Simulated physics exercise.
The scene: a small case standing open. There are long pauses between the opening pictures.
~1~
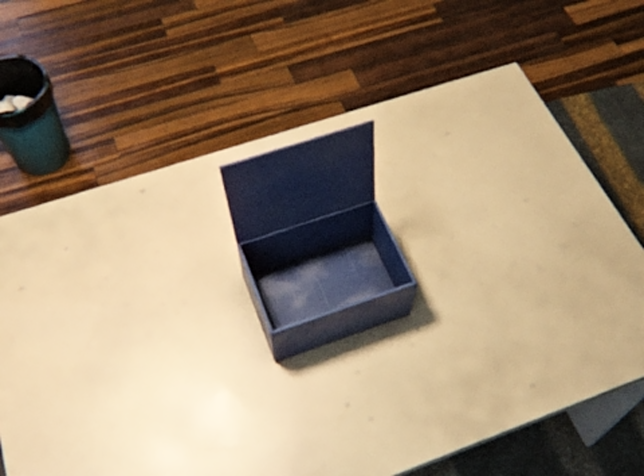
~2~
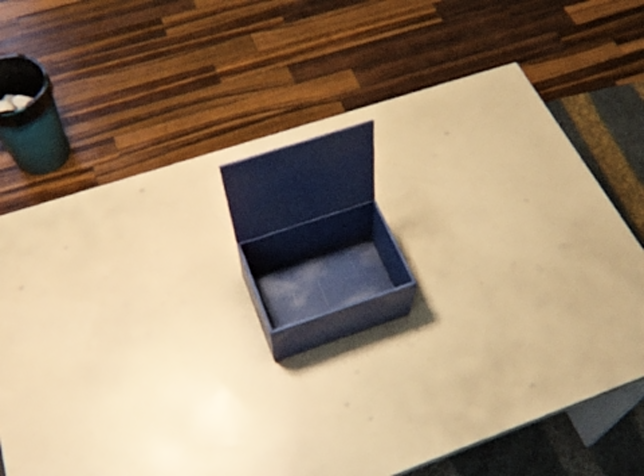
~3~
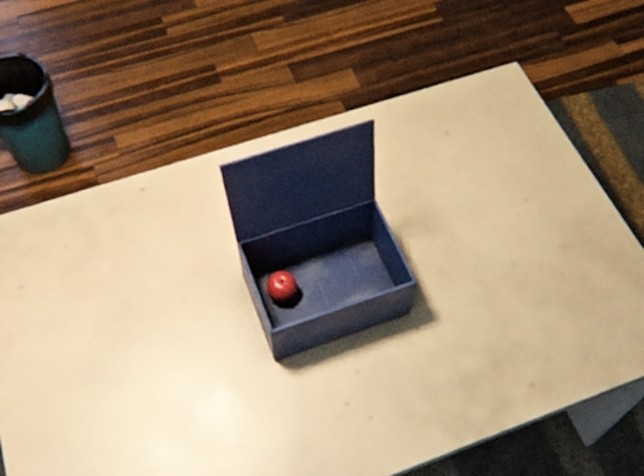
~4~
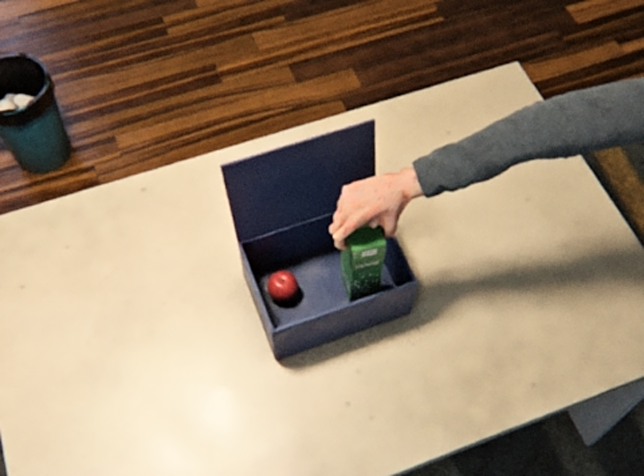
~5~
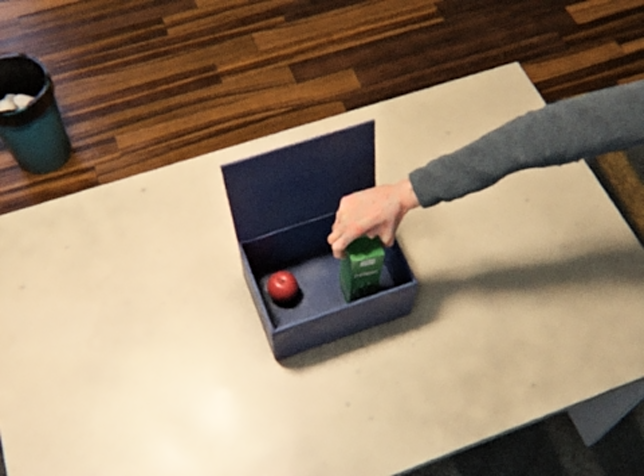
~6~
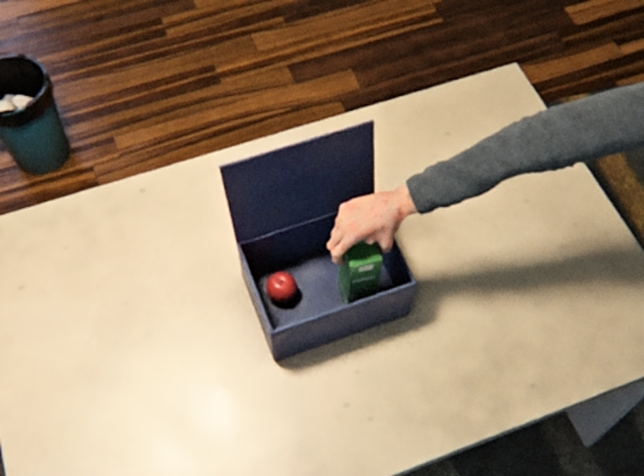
A blue box stood open and empty on a pale table, then a red apple was inside at the left, and a hand lowered a green carton into the right side.
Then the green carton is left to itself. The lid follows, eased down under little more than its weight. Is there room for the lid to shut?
As it turns out, it will not close.
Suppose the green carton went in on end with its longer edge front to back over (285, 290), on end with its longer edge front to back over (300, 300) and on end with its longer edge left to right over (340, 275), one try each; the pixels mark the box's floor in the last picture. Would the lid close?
In the first case it shuts flat; in the second case it closes; in the third case it will not close.
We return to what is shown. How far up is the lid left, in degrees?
Some 40° above the rim.
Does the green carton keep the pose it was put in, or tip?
It keeps its pose.
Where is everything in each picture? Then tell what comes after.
The last thing is not in view yet, in the first frame.
The last thing is not in view yet, in the second frame.
The last thing is not in view yet; red apple (282, 287), in the third frame.
Coming down; green carton (361, 260); red apple (283, 287), in the fourth frame.
Coming down; green carton (360, 269); red apple (283, 287), in the fifth frame.
In place under the hand; green carton (359, 274); red apple (282, 288), in the sixth frame.
Then, 1.40 s past the last view, lid 72° above the rim.
Then, 1.90 s past the last view, lid 38° above the rim.
Finally, lid 38° above the rim; both still in place. Final places as the last picture's camera would see them, green carton near (359, 274).
